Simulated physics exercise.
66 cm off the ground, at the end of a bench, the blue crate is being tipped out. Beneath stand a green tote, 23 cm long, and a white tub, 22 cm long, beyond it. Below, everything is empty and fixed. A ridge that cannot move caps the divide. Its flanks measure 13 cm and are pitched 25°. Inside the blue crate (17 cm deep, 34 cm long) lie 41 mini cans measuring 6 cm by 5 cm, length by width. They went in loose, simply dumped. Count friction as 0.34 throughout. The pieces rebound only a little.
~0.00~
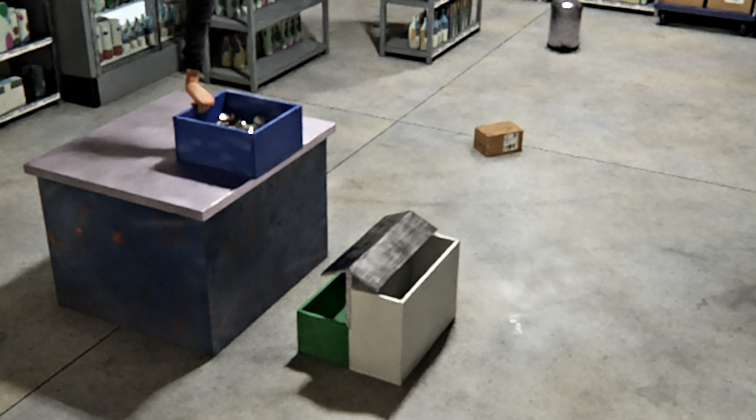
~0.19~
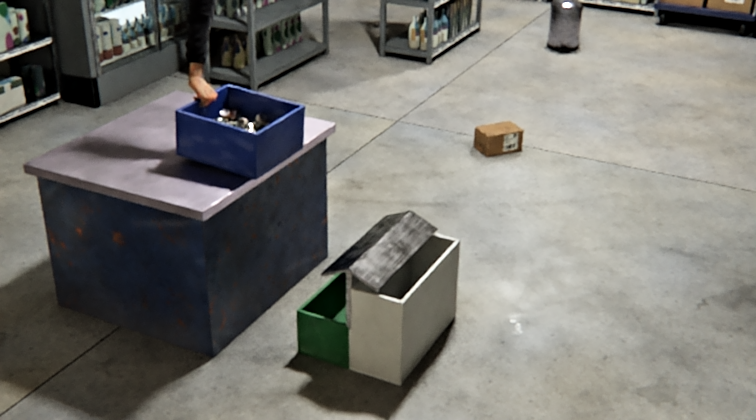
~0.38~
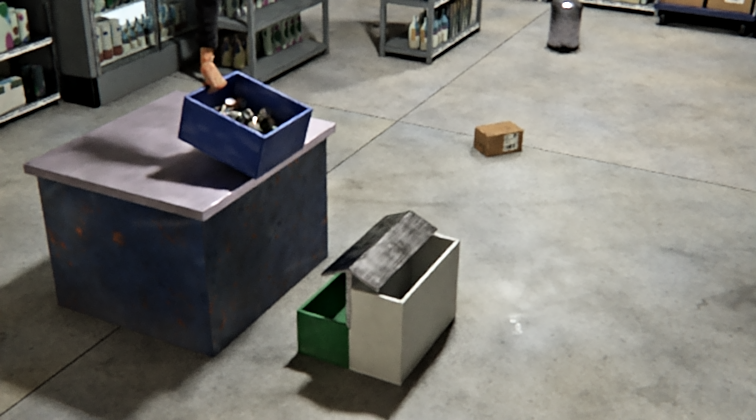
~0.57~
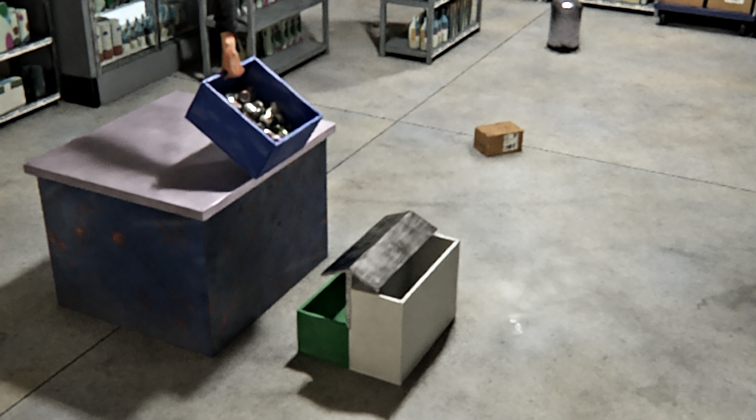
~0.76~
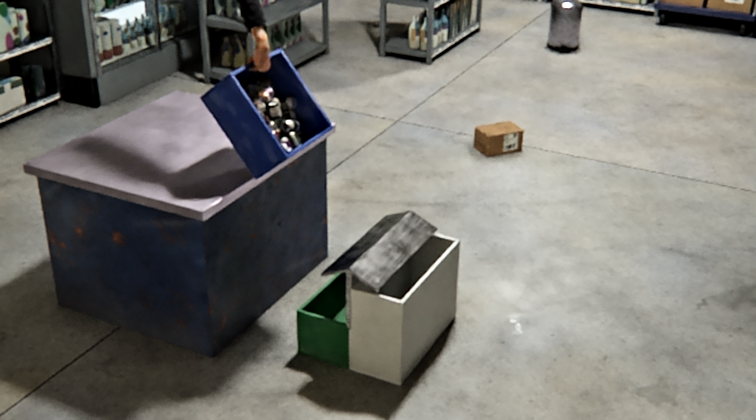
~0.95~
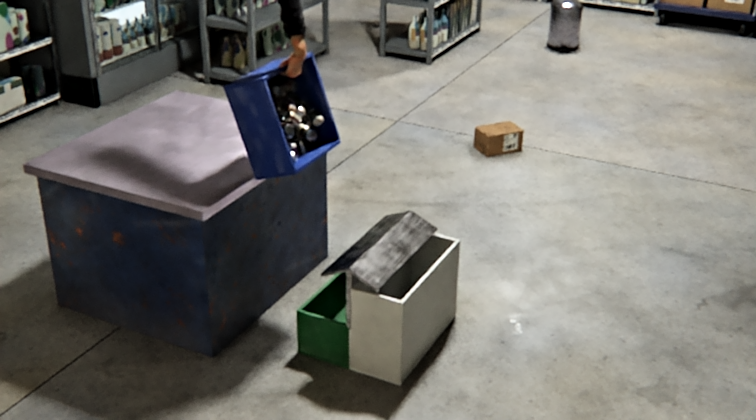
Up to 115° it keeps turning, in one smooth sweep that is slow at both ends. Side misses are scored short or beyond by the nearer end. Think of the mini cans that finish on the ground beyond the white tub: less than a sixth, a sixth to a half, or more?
Look for fewer than a sixth of the load on the ground beyond the white tub.
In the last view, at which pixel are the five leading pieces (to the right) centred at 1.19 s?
Centre approx. at (346, 172) px.
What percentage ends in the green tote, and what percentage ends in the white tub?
Roughly 50 and 5 per cent.
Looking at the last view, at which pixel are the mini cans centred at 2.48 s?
Somewhere near (345, 321) in pixels.
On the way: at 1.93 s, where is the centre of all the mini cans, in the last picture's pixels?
Estimated centre in the last picture: (336, 285).
After 1.19 s, tilt 93°; 37 still in the blue crate and 4 in the air.
After 1.50 s, tilt 112°; 20 still in the blue crate, 3 in the green tote and 18 in the air.
After 1.93 s, tilt 115°; 2 still in the blue crate, 13 in the green tote, 1 in the white tub, 7 on the ground short of the green tote and 18 in the air.
Outcome (at 2.48 s), 21 in the green tote, 2 in the white tub and 18 on the ground short of the green tote. Asked share, 0 of 41, 0 per cent.
